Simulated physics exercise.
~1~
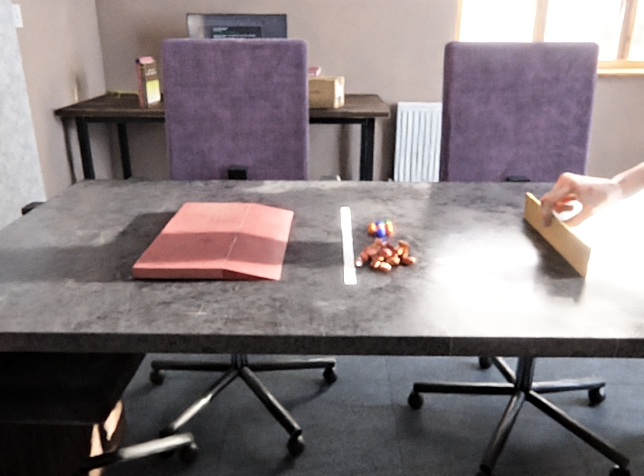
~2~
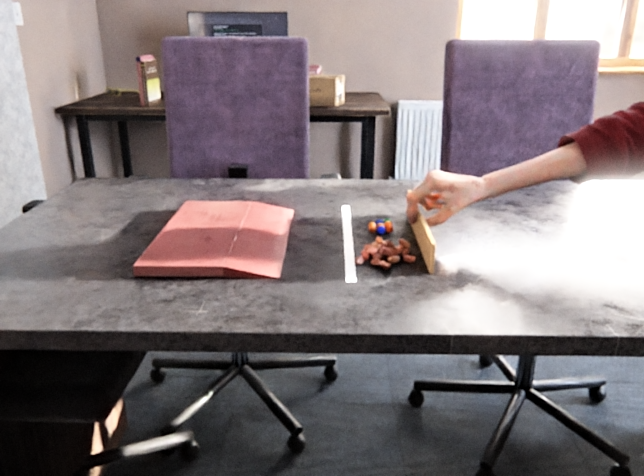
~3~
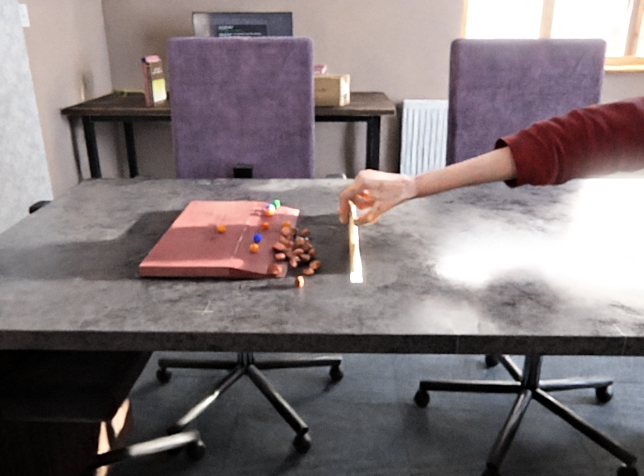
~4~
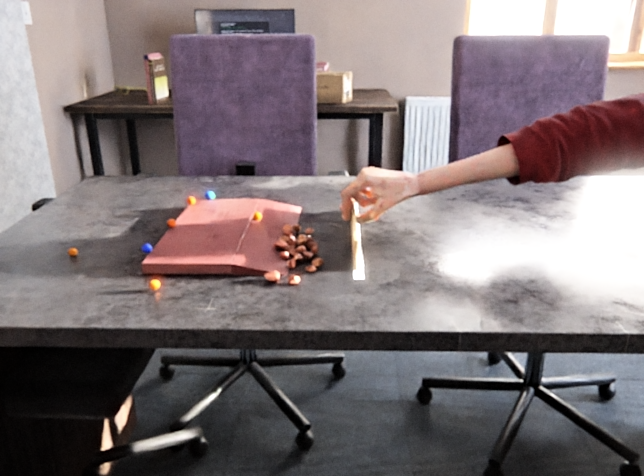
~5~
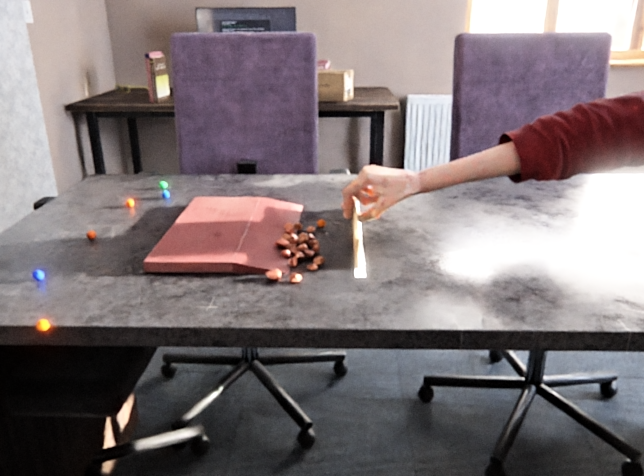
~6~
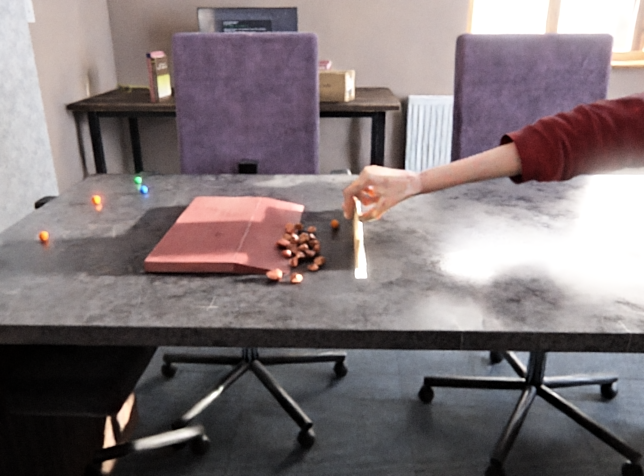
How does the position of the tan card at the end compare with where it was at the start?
At the start the card stands toward the right side of the table, well away from the small heaps. By the end it is farther left, held upright at the white tape near the middle of the table.
